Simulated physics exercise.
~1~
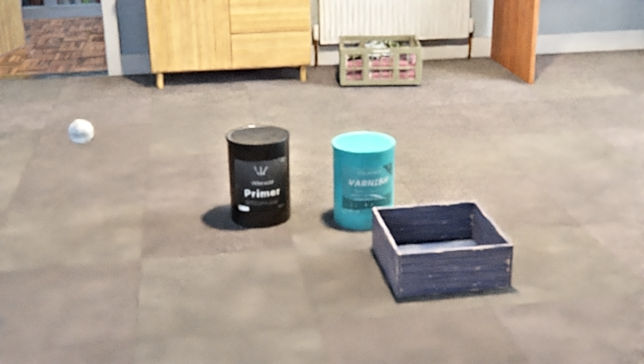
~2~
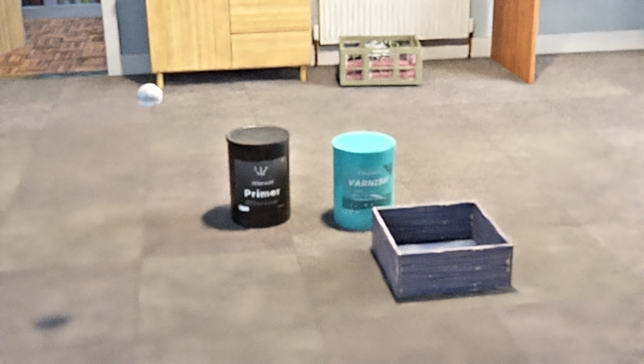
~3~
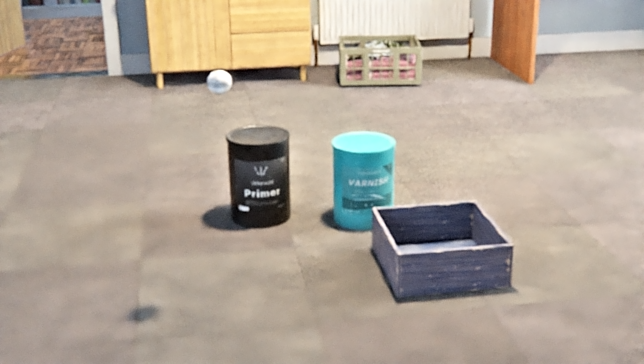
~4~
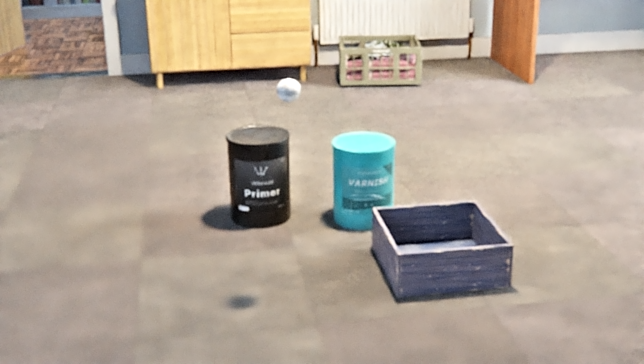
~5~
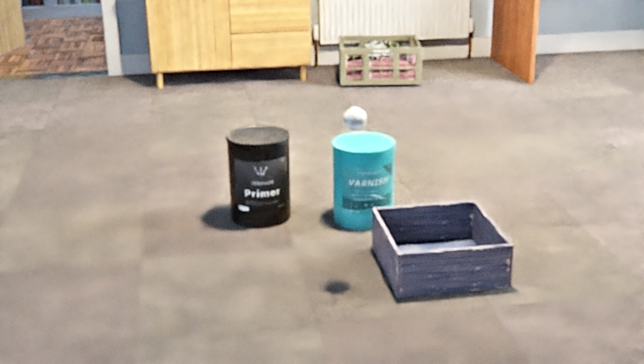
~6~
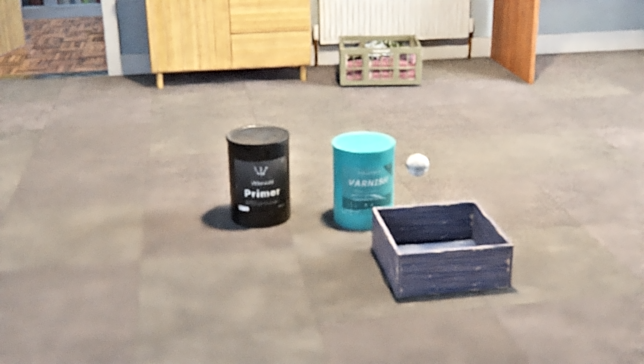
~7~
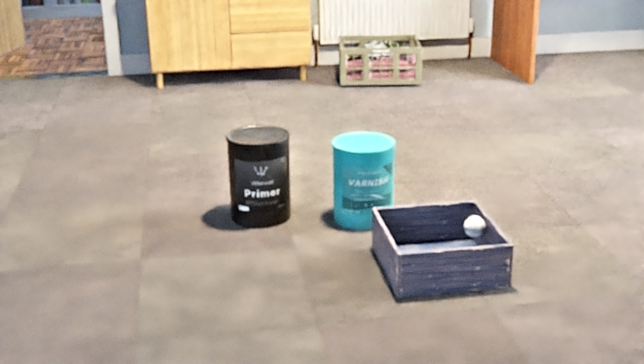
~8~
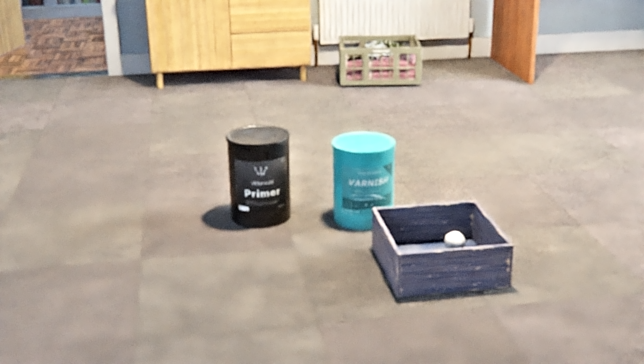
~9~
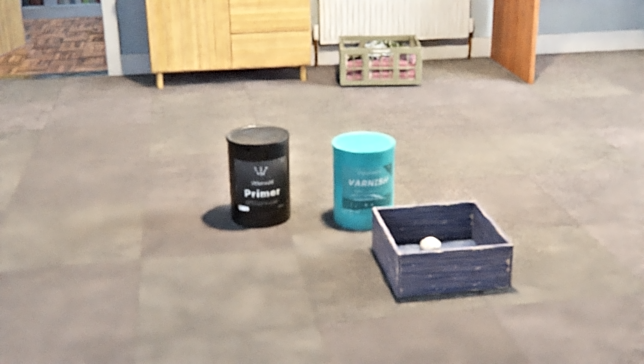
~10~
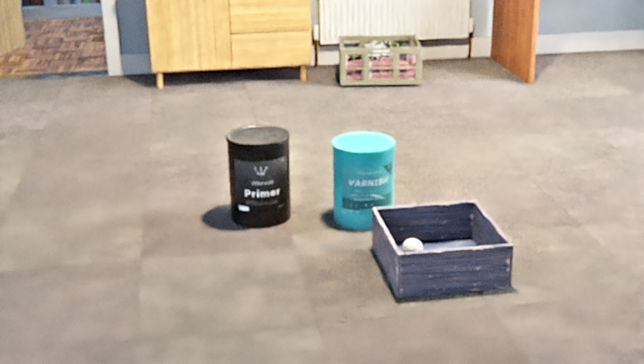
On a grey floor in a room with a wooden cabinet, a white ball arced rightward past a black can and a turquoise can, dropped into a dark open box, then drifted left and ended up inside while both cans stayed put.
